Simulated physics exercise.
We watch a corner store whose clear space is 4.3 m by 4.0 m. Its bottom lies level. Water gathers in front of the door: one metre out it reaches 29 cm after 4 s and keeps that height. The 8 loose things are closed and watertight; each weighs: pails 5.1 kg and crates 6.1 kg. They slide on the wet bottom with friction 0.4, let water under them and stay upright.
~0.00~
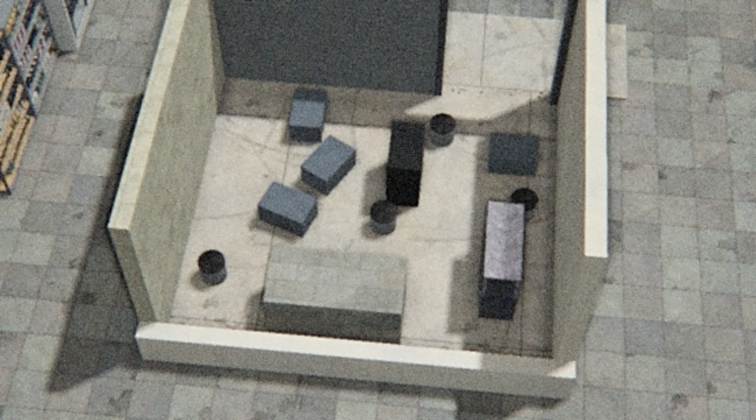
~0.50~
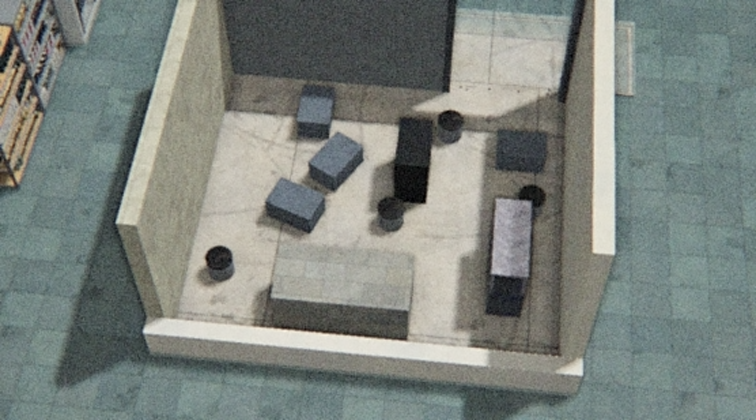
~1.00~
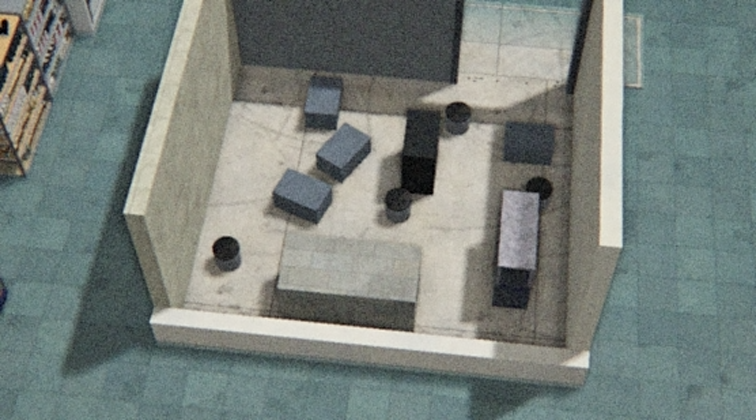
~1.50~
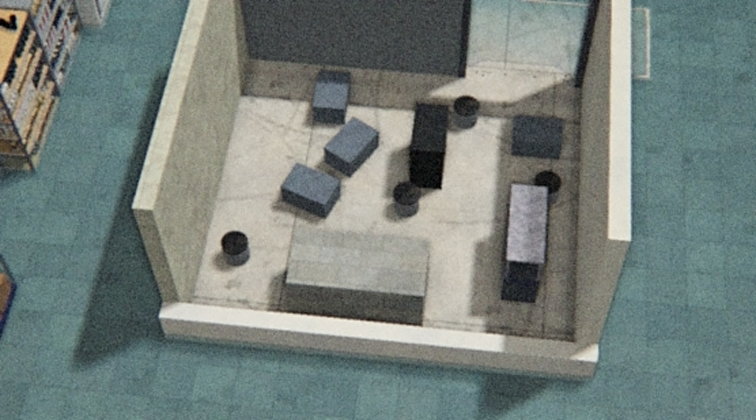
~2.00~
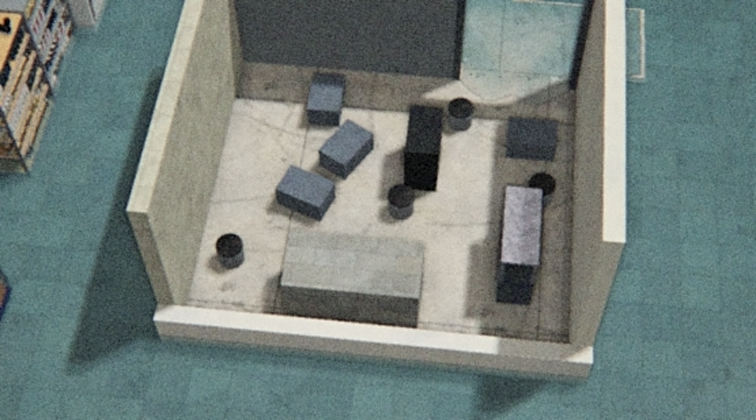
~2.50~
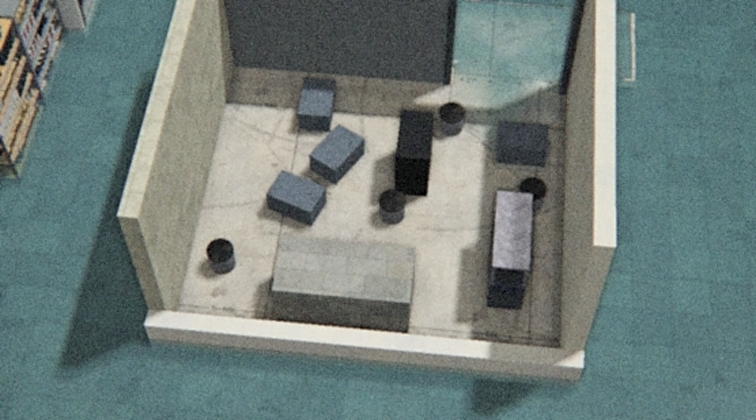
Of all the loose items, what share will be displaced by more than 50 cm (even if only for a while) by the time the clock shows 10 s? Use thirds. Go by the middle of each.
That comes to two thirds or above.
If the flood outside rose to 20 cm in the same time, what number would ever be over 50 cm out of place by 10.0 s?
Then 3.
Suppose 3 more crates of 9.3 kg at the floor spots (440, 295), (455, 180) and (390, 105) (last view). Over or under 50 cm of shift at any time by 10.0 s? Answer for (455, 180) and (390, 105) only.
In turn: More, under.
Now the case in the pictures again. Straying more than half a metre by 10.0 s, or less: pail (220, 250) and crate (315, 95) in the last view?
In that order: Short of it, less.
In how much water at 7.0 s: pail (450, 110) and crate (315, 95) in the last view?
Roughly 4 and 2 cm.
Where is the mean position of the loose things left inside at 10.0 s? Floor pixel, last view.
At about (329, 175).
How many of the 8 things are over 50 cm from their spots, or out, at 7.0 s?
3 of them.
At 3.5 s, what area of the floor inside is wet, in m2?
Roughly 3.5 m2.
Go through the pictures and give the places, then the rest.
In the first frame, a crate at (514, 147), on the bottom; a pail at (443, 123) rests on the ground; 0.0 m2 under water; 0 of 8 have shifted.
In the second frame, a crate at (522, 144) rests on the ground; a pail at (451, 120) rests on the ground; water covers 0.0 m2; 0 of 8 have shifted.
In the third frame, a crate at (530, 136), on the bottom; a pail at (458, 111) rests on the ground; 0.0 m2 under water; 0 of 8 have shifted.
In the fourth frame, a crate at (538, 130), on the bottom; a pail at (466, 105) rests on the ground; 0.0 m2 under water; 0 of 8 have shifted.
In the fifth frame, a crate at (533, 132), on the bottom; a pail at (461, 107) rests on the ground; water covers 0.3 m2; 0 of 8 have shifted.
In the sixth frame, a crate at (523, 136), on the bottom; a pail at (452, 112) rests on the ground; water covers 1.0 m2; 0 of 8 have shifted.
After 3.5 s 1 of 8 are over 50 cm from their spots; 1 afloat.
After 4.5 s 3 of 8 are over 50 cm from their spots; 1 afloat.
After 7.0 s 3 of 8 are over 50 cm from their spots; 2 afloat.
After 10.0 s 6 of 8 are over 50 cm from their spots, and 6 have been at some point; 8 afloat.
